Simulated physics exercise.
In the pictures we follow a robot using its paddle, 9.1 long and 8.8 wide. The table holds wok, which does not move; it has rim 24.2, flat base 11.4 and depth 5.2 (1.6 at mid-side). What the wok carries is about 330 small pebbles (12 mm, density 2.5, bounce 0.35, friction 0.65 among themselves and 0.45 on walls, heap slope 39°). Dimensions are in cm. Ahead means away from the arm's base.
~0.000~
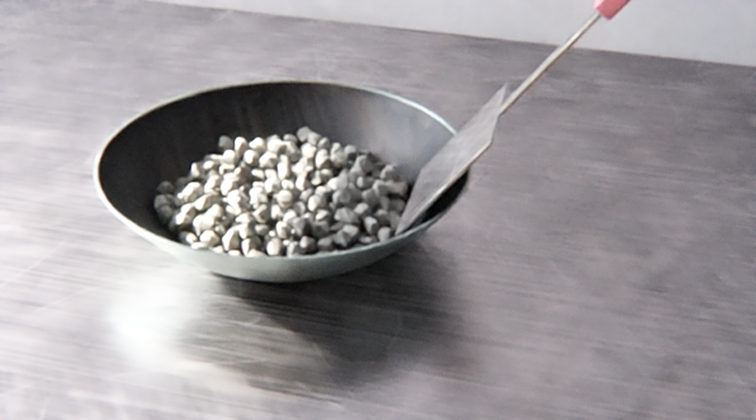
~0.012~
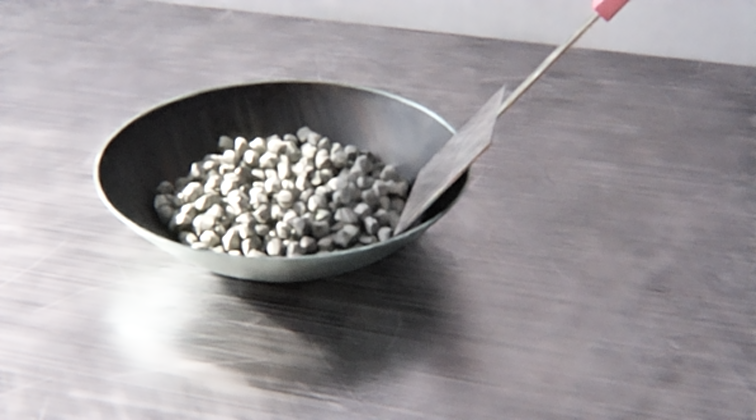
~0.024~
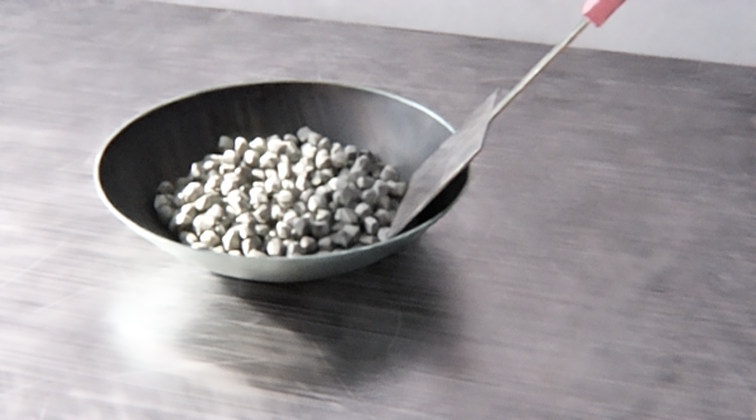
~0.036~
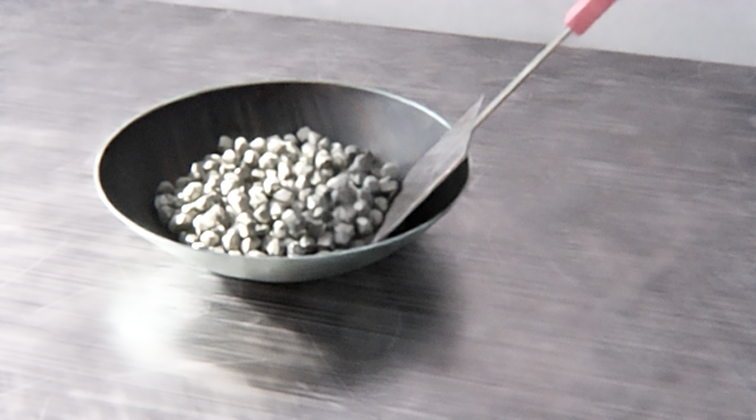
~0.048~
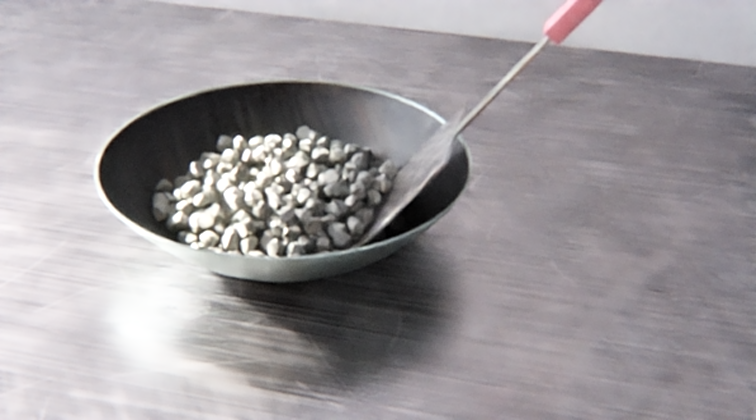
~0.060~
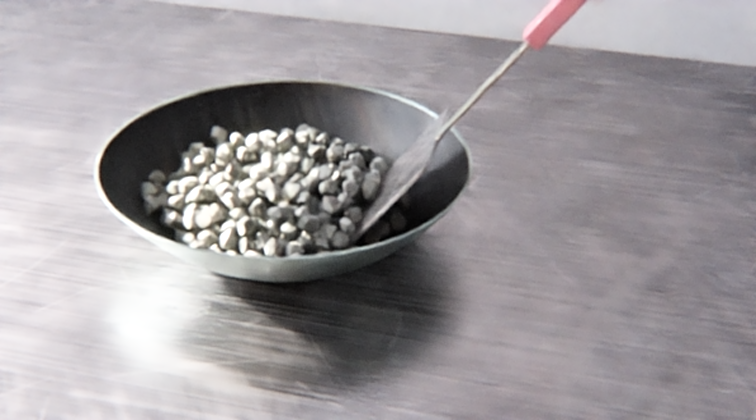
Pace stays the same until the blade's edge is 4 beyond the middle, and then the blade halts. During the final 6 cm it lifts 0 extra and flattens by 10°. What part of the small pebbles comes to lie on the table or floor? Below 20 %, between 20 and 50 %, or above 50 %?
Below 20 %.
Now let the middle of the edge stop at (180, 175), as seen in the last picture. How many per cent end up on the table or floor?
Around 45 percent.
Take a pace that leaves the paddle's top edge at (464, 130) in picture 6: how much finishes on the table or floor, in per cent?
That share would be about 10 percent.
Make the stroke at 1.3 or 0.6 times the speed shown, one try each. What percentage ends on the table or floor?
Estimates in order: 15 per cent, 10 per cent.
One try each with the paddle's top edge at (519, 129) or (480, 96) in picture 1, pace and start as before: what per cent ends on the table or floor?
About 10 and 10 per cent.
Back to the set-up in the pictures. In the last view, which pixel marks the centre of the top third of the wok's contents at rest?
(168, 153).
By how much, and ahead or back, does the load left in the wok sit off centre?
Some 5.0 cm ahead of the centre.
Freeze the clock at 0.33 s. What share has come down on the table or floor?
Share at that moment: About 10 %.
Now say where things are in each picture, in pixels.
In the first frame, the paddle top edge at (501, 111), sloping 54°; upper third of the load around (290, 195), from x 160 to 400, top at y 135; 327 in the wok.
In the second frame, the paddle top edge at (500, 112), sloping 54°; upper third of the load around (290, 195), from x 160 to 400, top at y 135.
In the third frame, the paddle top edge at (491, 116), sloping 54°; upper third of the load around (290, 195), from x 160 to 400, top at y 135.
In the fourth frame, the paddle top edge at (476, 124), sloping 54°; upper third of the load around (291, 195), from x 160 to 395, top at y 135.
In the fifth frame, the paddle top edge at (457, 131), sloping 54°; upper third of the load around (287, 191), from x 160 to 395, top at y 135.
In the sixth frame, the paddle top edge at (439, 135), sloping 54°; upper third of the load around (276, 185), from x 150 to 400, top at y 130; 327 in the wok.
After 0.09 s, sloping 53°, highest piece 6 above the table; 327 in the wok.
After 0.12 s, sloping 49°, highest piece 7 above the table; 325 in the wok, 2 on the blade or in flight.
After 0.33 s, sloping 44°, highest piece 6 above the table; 289 in the wok, 37 on the table or floor, 1 on the blade or in flight.
After 1.38 s, sloping 44°, highest piece 6 above the table; 289 in the wok, 38 on the table or floor.
In the end, 289 in the wok, 38 on the table or floor. That is 12 % on the table or floor.
